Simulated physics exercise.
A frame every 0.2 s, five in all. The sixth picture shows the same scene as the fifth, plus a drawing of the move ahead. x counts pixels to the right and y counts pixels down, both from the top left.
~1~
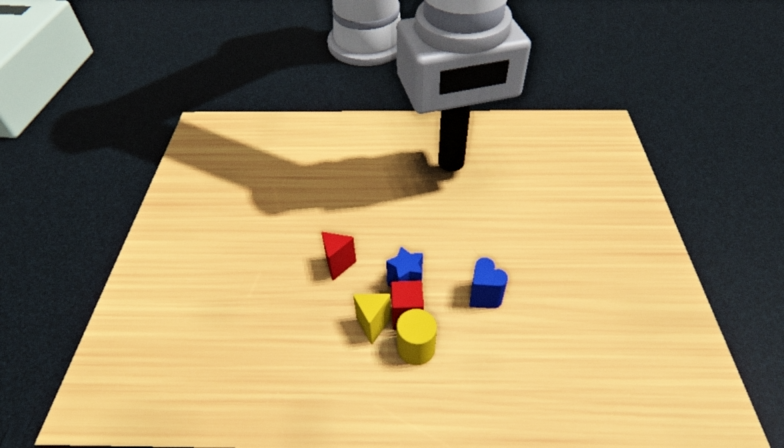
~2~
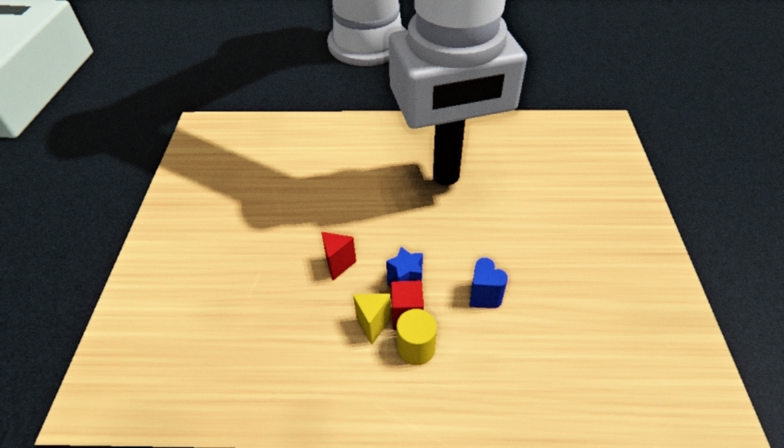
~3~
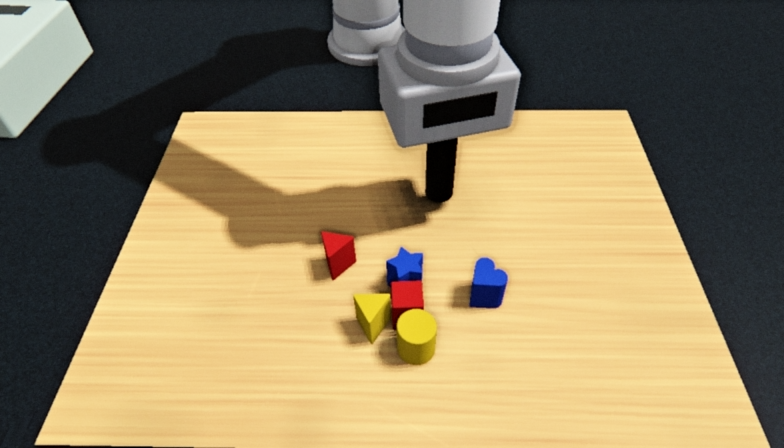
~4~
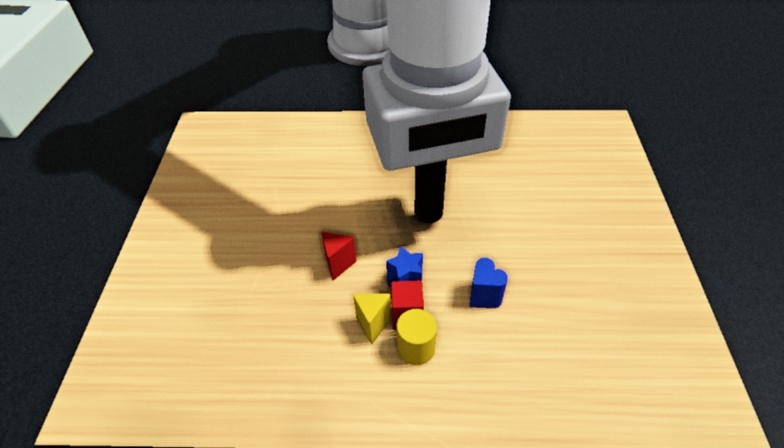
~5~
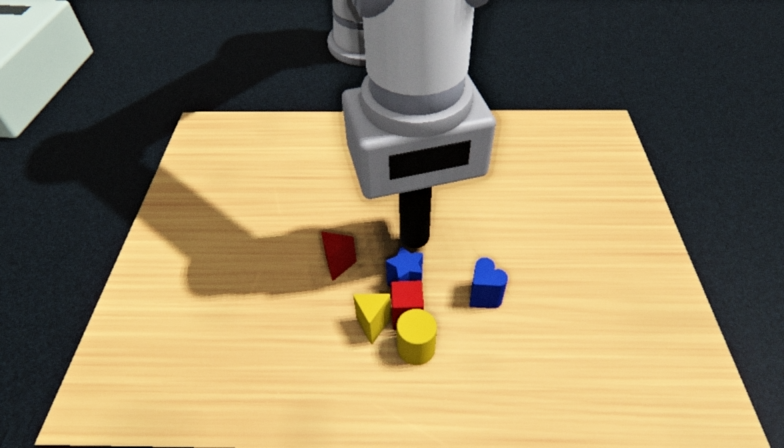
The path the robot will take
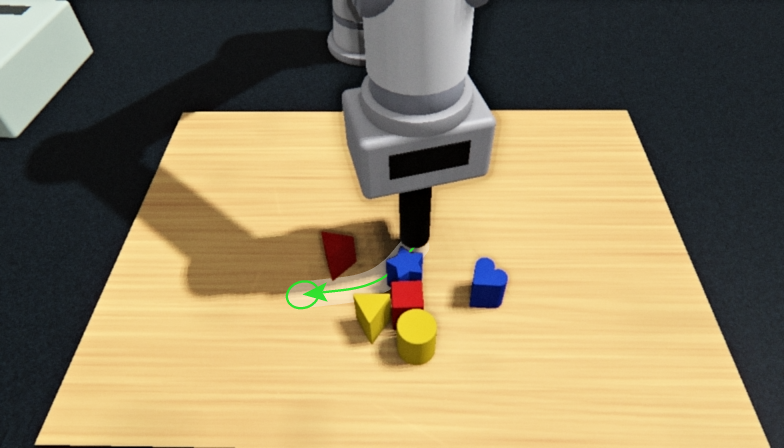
A pale wooden board lies on a dark surface, seen from above at an angle by a still camera. Near its middle sit a red triangular block at left, a blue star, a red square, a yellow triangular block and a yellow cylinder clustered together, and a blue heart at right. A grey robot arm moves its black rod from the back toward the viewer and slightly left, up close behind the star, while the blocks stay still.
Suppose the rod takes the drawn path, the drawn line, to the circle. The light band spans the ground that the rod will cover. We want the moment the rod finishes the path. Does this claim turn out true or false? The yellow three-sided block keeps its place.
Verdict: True.
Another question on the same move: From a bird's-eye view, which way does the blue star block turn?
Against the clock.
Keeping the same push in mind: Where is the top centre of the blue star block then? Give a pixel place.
The blue star block ends near (390, 278).
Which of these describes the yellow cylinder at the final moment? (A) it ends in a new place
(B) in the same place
That would be A.
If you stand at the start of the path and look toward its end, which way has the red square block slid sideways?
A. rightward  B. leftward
I'll go with B - leftward.
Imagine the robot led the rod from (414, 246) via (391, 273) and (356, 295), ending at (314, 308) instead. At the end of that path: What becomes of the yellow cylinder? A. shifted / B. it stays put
It's A.
The line goes from (414, 246) by way of (389, 274) and (348, 289) to (303, 295).
What follows on the original path. One third of the way, rod at (388, 265); blue star block at (397, 275), turned 30° anticlockwise; red square block at (411, 304), turned 20° anticlockwise; yellow cylinder at (421, 335).
Two thirds of the way, rod at (346, 281); blue star block at (390, 278), turned 60° anticlockwise; red square block at (412, 305), turned 20° anticlockwise; yellow cylinder at (422, 336).
At the end, rod at (300, 286); yellow three-sided block unmoved; blue star block at (390, 278), turned 60° anticlockwise; red square block at (412, 305), turned 20° anticlockwise; yellow cylinder at (422, 336).
